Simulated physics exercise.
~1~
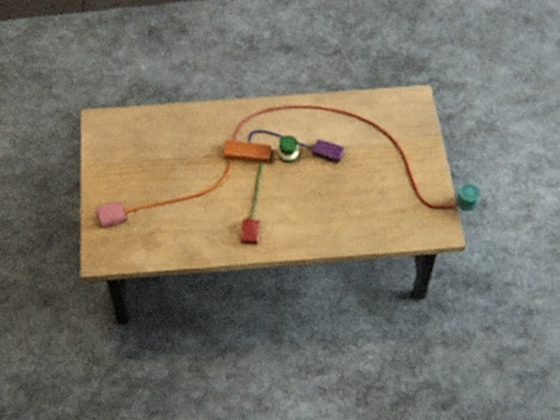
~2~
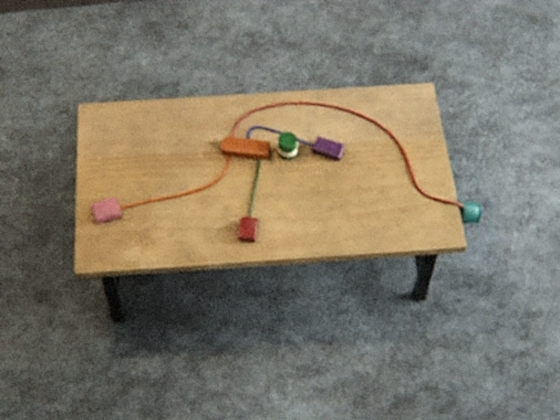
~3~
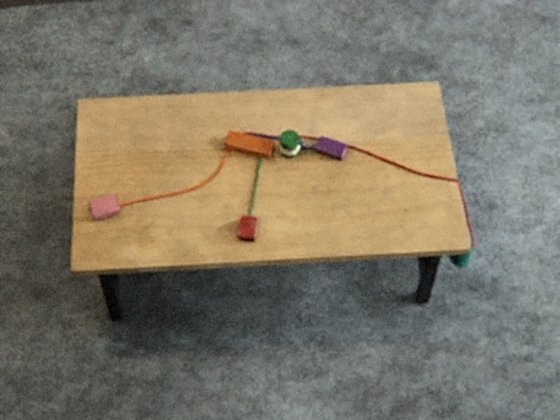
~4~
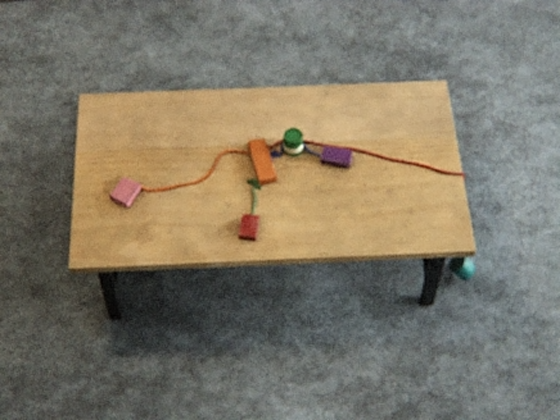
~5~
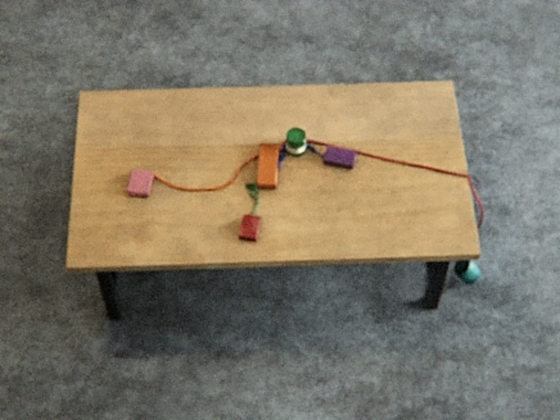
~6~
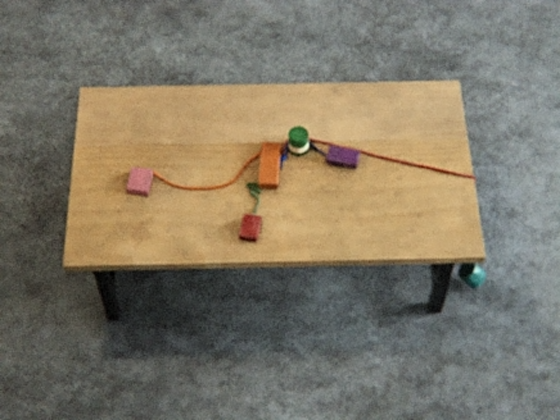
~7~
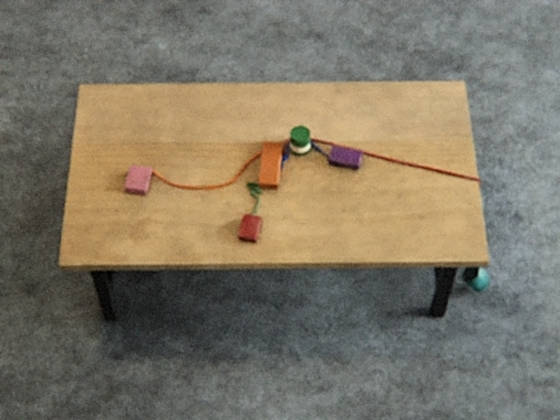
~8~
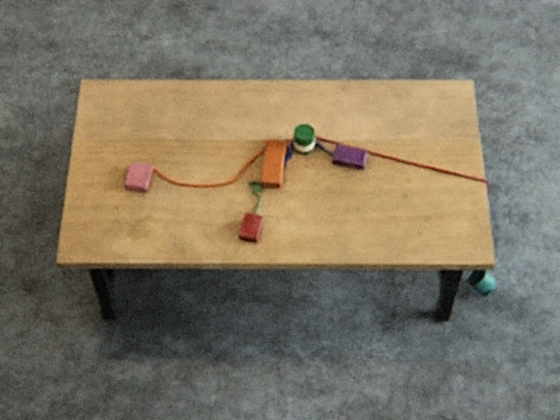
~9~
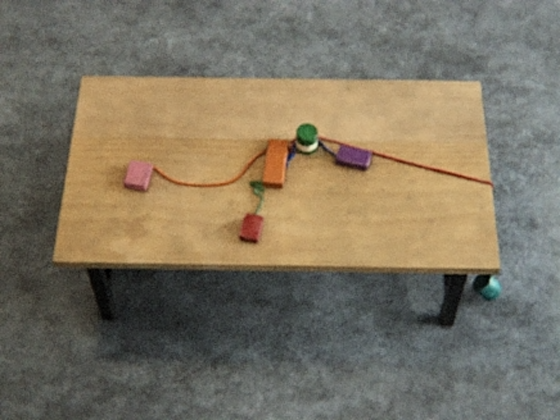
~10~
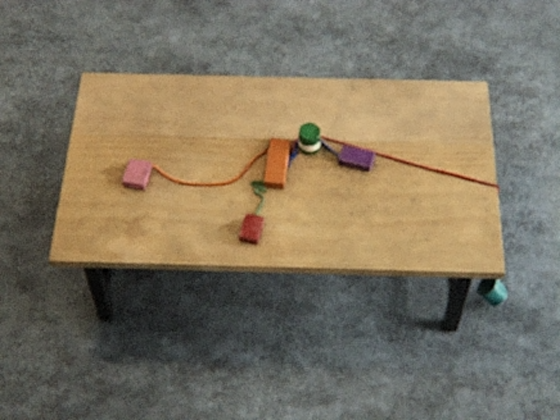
On a wooden table, a teal object slips off the edge, tugging cabled blocks before hanging still.
